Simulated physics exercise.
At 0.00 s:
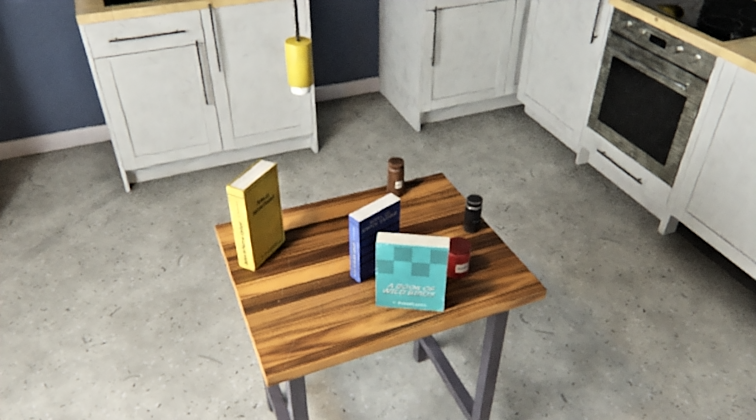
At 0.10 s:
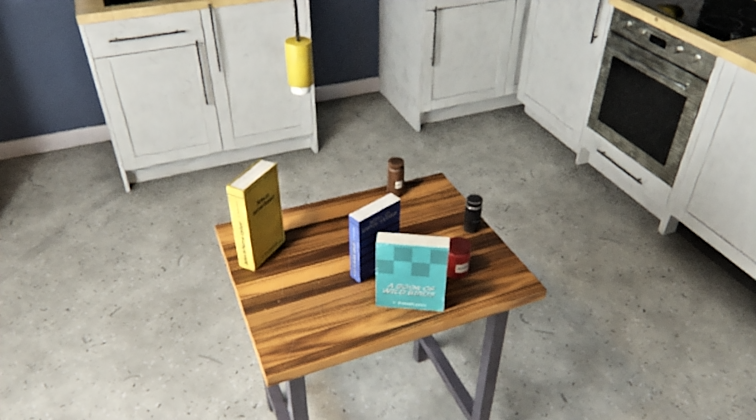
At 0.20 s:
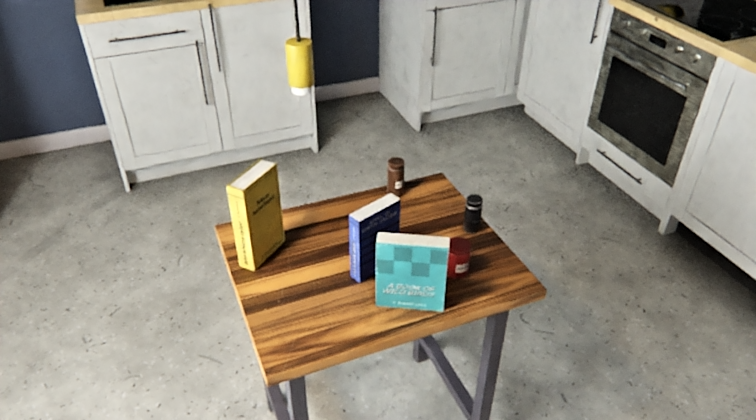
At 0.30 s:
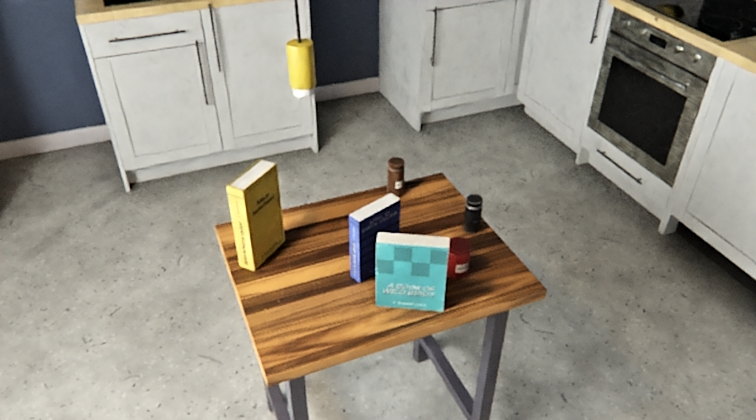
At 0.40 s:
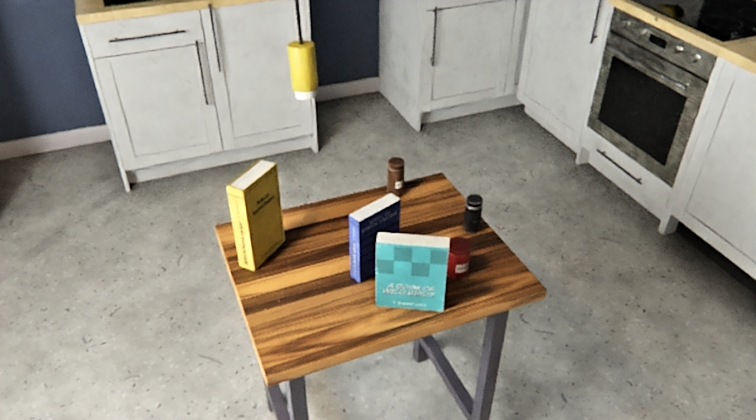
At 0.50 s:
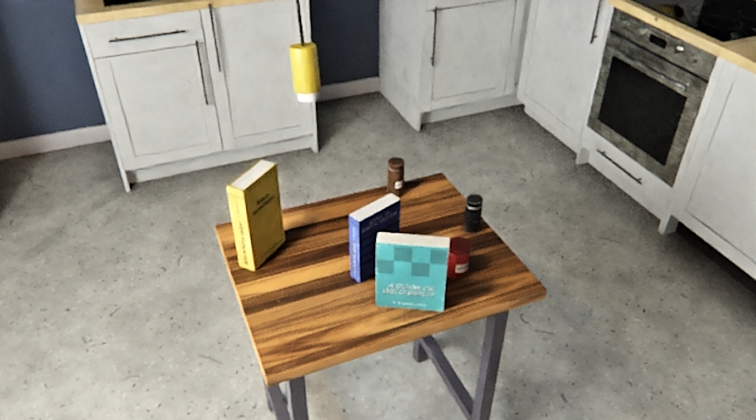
Wooden table holding yellow, blue and turquoise books and small containers stays still in a kitchen while a yellow lamp shifts slightly right.
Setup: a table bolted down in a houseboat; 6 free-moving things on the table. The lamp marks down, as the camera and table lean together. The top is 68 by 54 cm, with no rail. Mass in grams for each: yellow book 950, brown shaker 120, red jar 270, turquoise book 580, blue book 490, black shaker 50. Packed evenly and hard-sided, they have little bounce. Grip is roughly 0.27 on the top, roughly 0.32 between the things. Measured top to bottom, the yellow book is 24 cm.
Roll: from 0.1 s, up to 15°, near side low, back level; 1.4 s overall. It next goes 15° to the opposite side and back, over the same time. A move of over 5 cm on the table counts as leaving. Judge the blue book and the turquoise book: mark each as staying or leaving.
Blue book: Leaving; turquoise book: Leaving.
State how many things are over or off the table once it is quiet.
The tally is 3.
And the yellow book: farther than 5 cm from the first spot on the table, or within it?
As for the yellow book, it gets displaced.
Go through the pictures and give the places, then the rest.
The first picture shows boat level; blue book (375, 238); turquoise book (411, 273).
The second picture shows boat level; red jar (457, 258); black shaker (473, 214).
The third picture shows floor tilted 1°, near side down; yellow book (258, 215); brown shaker (396, 177).
The fourth picture shows floor tilted 3°, near side down; red jar (457, 258); black shaker (473, 214).
The fifth picture shows floor tilted 6°, near side down; yellow book (258, 215); brown shaker (396, 177).
The sixth picture shows floor tilted 9°, near side down; blue book (375, 238); turquoise book (411, 273).
By 1.10 s, floor tilted 9°, near side down; turquoise book now off the table; blue book on its side near (408, 276); yellow book rocked 6° off its seat.
By 1.30 s, floor tilted 3°, near side down; blue book on its side near (429, 294); yellow book rocked 18° off its seat.
By 1.50 s, boat level; blue book on its side near (431, 299); yellow book rocked 61° off its seat.
When it is over (3.4 s), off the table, turquoise book; lying over on the table, yellow book and blue book; the other 3 within 5 cm of the start. In the last view, blue book near (431, 299).
